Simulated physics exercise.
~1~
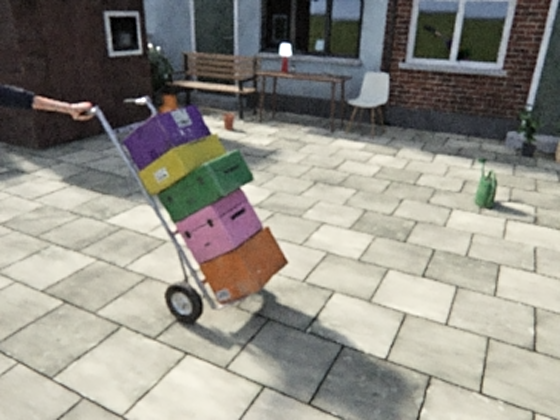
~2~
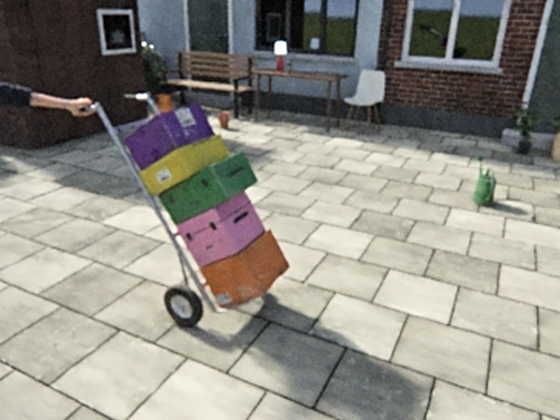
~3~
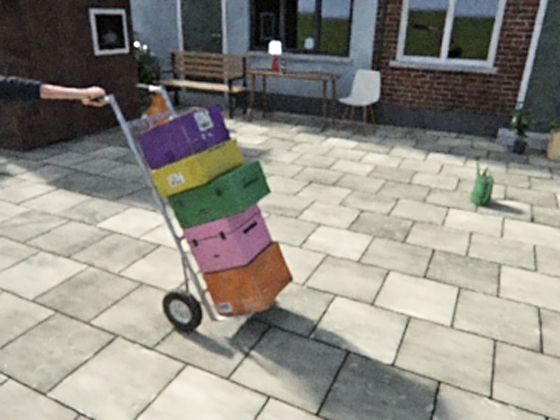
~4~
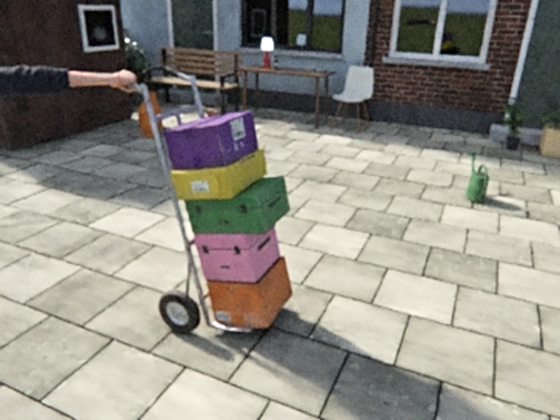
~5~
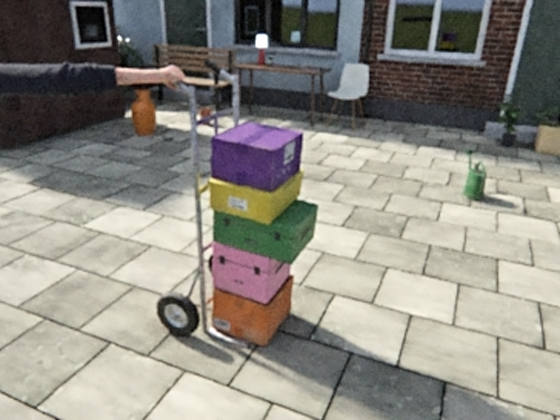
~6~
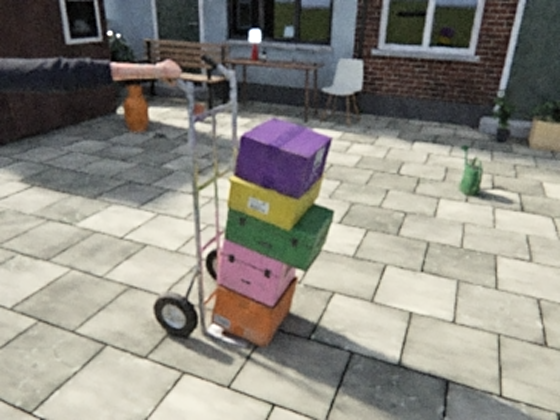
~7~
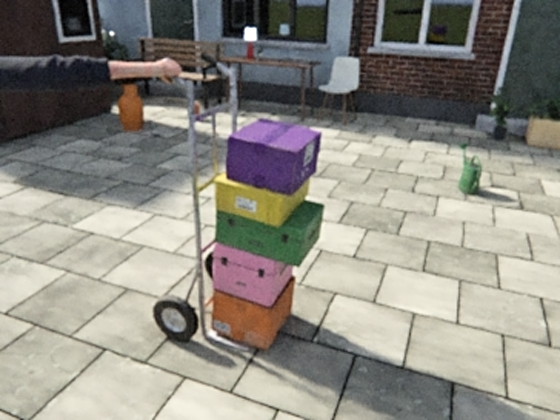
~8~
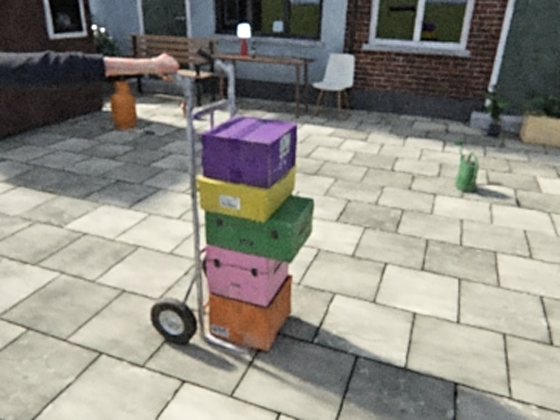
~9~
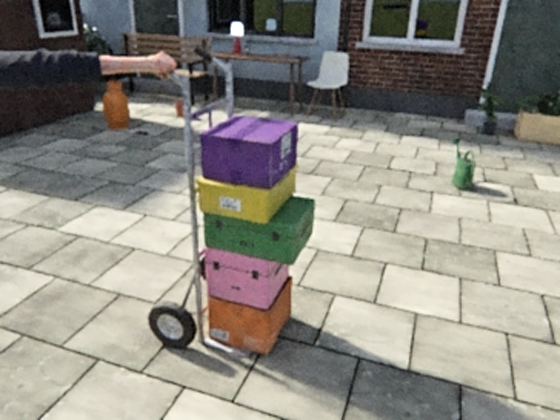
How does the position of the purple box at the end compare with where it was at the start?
At the end the purple box is clearly farther to the right and very slightly lower than at the start. It is still on top of the stack.
Five stacked boxes rock as an arm swings their hand truck upright, then settle in place.
